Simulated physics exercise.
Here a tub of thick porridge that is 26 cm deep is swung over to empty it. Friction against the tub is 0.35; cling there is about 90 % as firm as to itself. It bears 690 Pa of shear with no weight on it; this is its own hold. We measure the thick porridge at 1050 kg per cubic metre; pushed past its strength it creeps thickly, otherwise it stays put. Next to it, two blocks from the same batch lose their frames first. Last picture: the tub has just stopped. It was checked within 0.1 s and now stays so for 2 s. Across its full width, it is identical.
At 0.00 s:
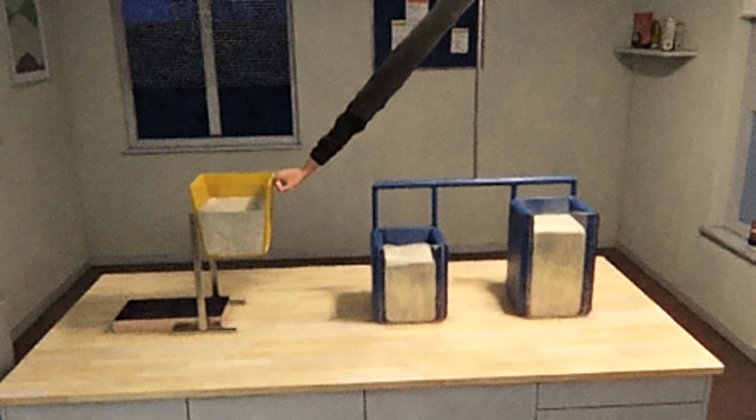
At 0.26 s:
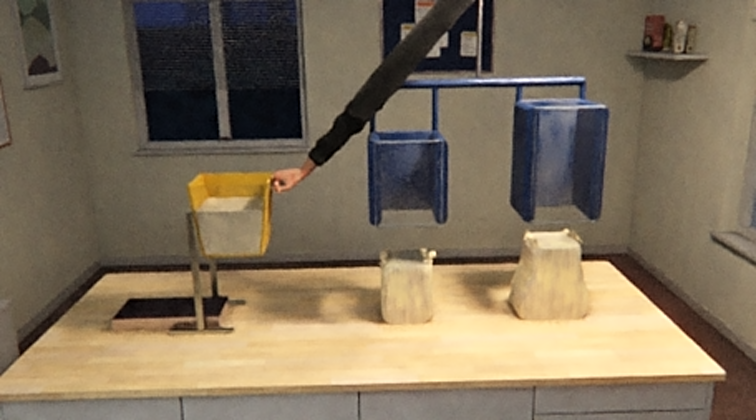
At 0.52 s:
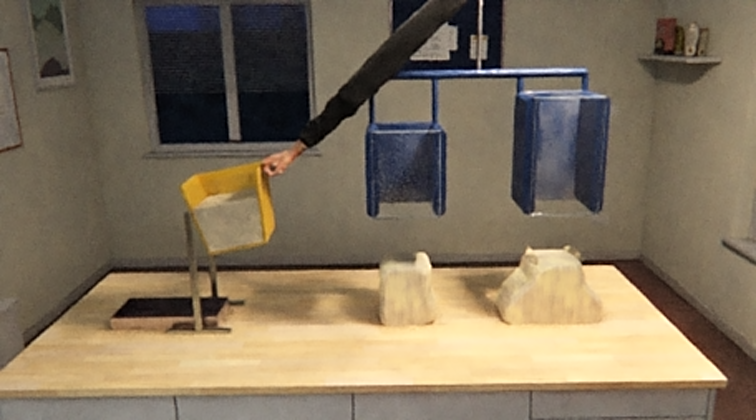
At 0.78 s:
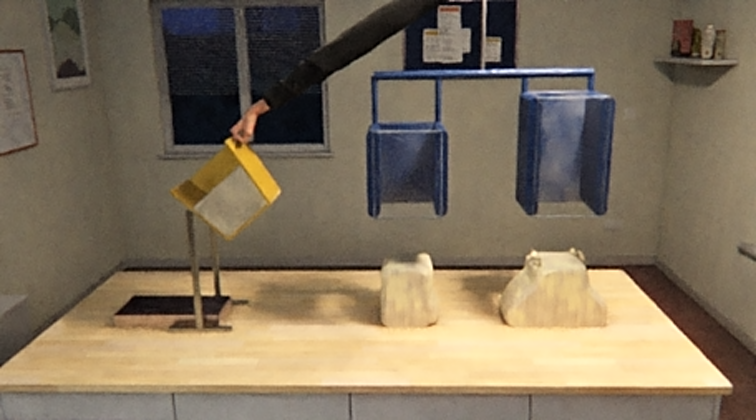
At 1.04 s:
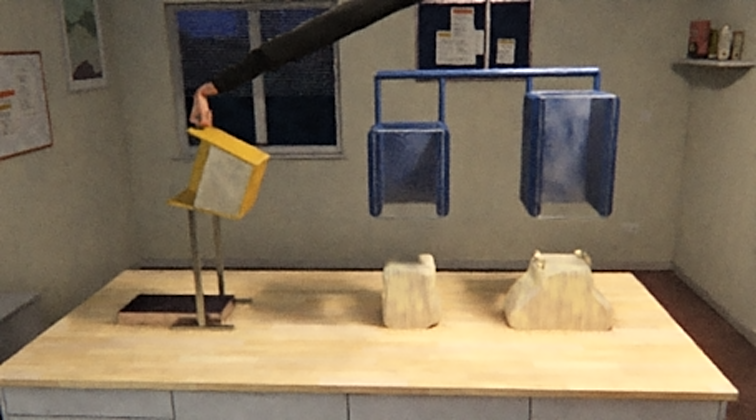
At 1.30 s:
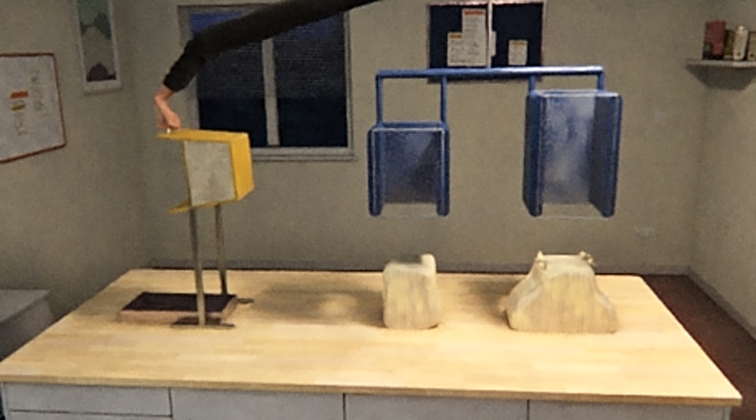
In a dim room with a dark window and a noticeboard, a pale wooden worktop is seen from the front and slightly above. A yellow tub of whitish porridge sits on a metal stand at left, with two pale blocks inside joined blue moulds at right. The moulds rise off the blocks, the larger slumping wide, then a dark-sleeved arm swings the tub leftward onto its side as the view shifts slightly.
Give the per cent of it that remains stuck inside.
Some 100 per cent remains inside.
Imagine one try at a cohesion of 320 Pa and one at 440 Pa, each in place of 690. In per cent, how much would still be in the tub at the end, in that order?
The answers, in order, are 50 % and 60 %.
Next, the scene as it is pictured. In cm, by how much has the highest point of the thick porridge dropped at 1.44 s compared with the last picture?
Roughly 0 cm.
By 1.44 s, the tub is at 93 degrees and holds 100 %.
By 1.61 s, the tub is at 93 degrees and holds 100 %.
By 1.78 s, the tub is at 93 degrees and holds 100 %.
By 1.95 s, the tub is at 93 degrees and holds 100 %.
By 3.30 s, at the end, the tub is at 93 degrees and holds 100 %.
